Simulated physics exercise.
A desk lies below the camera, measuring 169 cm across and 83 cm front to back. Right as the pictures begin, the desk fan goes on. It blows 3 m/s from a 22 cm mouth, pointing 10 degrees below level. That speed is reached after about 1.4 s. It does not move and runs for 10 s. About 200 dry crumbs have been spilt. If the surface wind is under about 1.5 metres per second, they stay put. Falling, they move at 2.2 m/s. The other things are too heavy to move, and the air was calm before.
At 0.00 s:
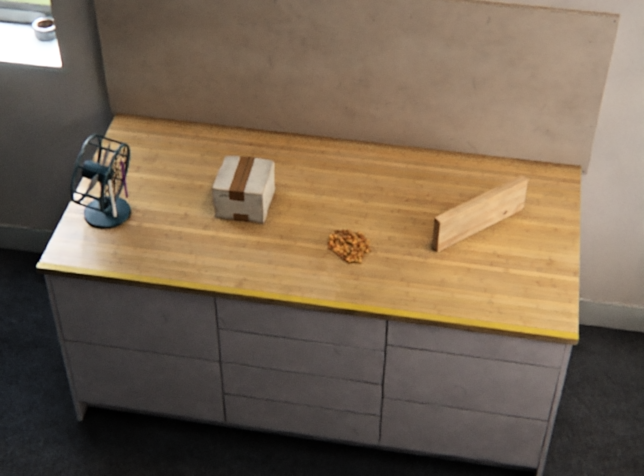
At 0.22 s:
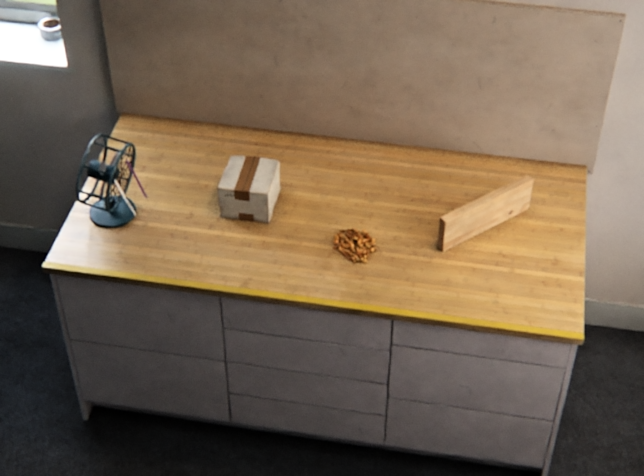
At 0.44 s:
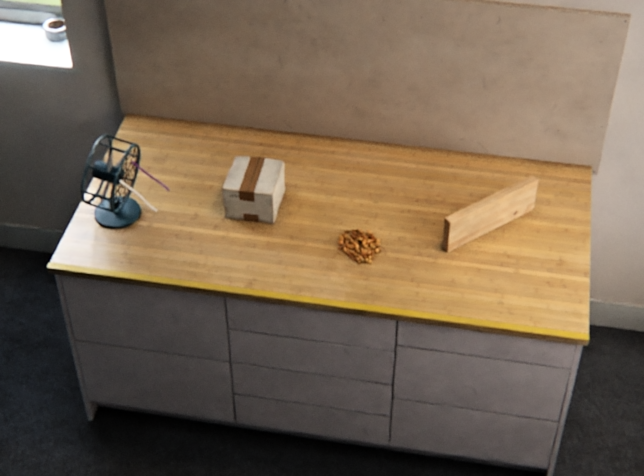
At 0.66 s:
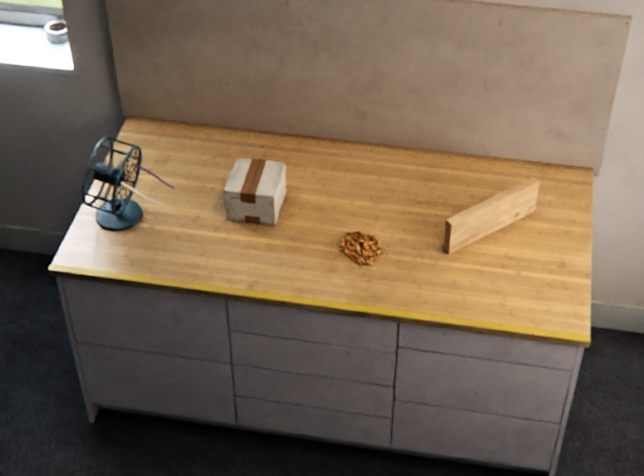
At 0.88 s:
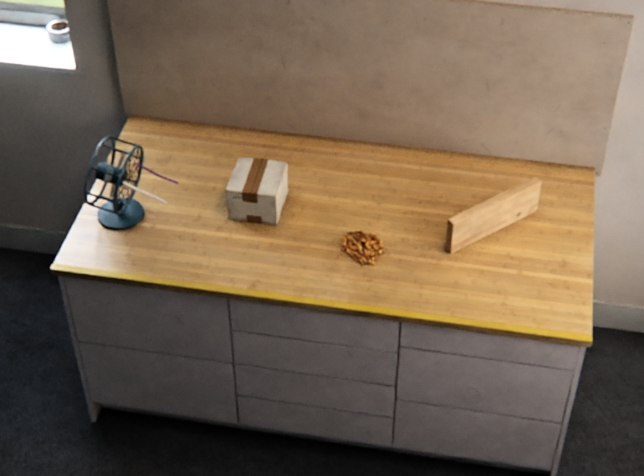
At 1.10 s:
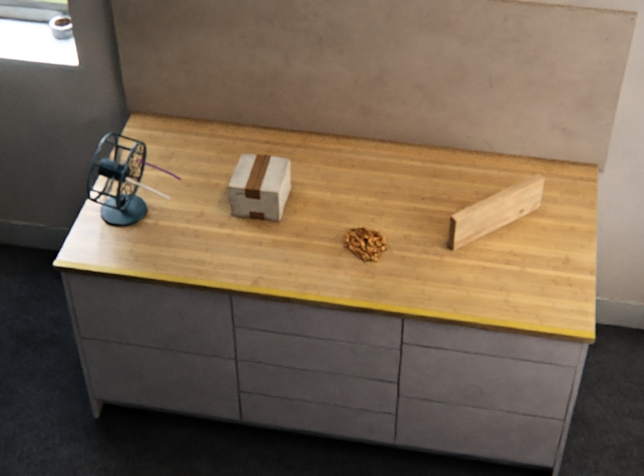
Thin ribbons on a dark teal desk fan at the left end of a wooden-topped desk, seen from above in a grey room, lift and stream out to the right. Right of the fan sit a pale box with brown tape, a small heap of orange-brown crumbs and a slanting wooden board. The ribbons flutter, the crumbs and other things stay put, and the camera drifts slightly.
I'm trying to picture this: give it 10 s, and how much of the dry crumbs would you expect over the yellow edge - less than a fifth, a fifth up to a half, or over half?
The fraction over that edge is going to remain below a fifth.
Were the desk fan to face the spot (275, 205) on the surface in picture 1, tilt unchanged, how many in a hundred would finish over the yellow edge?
Then about 2 per cent.
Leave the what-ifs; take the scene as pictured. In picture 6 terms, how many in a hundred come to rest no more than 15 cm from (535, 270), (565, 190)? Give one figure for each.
Roughly 2 % and 15 %, in that order.
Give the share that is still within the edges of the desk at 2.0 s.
Around 70 in a hundred are still there.
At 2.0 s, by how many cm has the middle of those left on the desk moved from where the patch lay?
Roughly 35 centimetres.
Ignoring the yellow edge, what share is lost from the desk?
The figure is near 50 %.
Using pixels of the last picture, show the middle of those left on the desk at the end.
Centre point: About (490, 215).
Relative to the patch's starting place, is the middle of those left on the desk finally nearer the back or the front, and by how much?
Shifted backward by about 20 cm.
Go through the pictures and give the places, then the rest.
The middle of the dry crumbs is near (347, 247), none has stirred yet and the mouth of the desk fan is at (101, 174), in the first frame.
The middle of the dry crumbs is near (352, 246), none has stirred yet and the yellow edge is centred on (304, 302), in the second frame.
The middle of the dry crumbs is near (357, 247), none has stirred yet, the top of a box is at (254, 174) and the top of a board is at (492, 198), in the third frame.
The middle of the dry crumbs is near (358, 249) and none has stirred yet, in the fourth frame.
The middle of the dry crumbs is near (360, 248) and none has stirred yet, in the fifth frame.
The middle of the dry crumbs is near (363, 245) and none has stirred yet, in the sixth frame.
After 2.0 s the count stands so, 0 % are over the yellow edge; the middle of those still in play is near (464, 232).
After 3.2 s the count stands so, 0 % are over the yellow edge; the middle of those still in play is near (475, 225).
After 5.5 s the count stands so, 0 % are over the yellow edge; the middle of those still in play is near (484, 225).
After 10.0 s, at the end, 0 % are over the yellow edge; the middle of those still in play is near (494, 217).
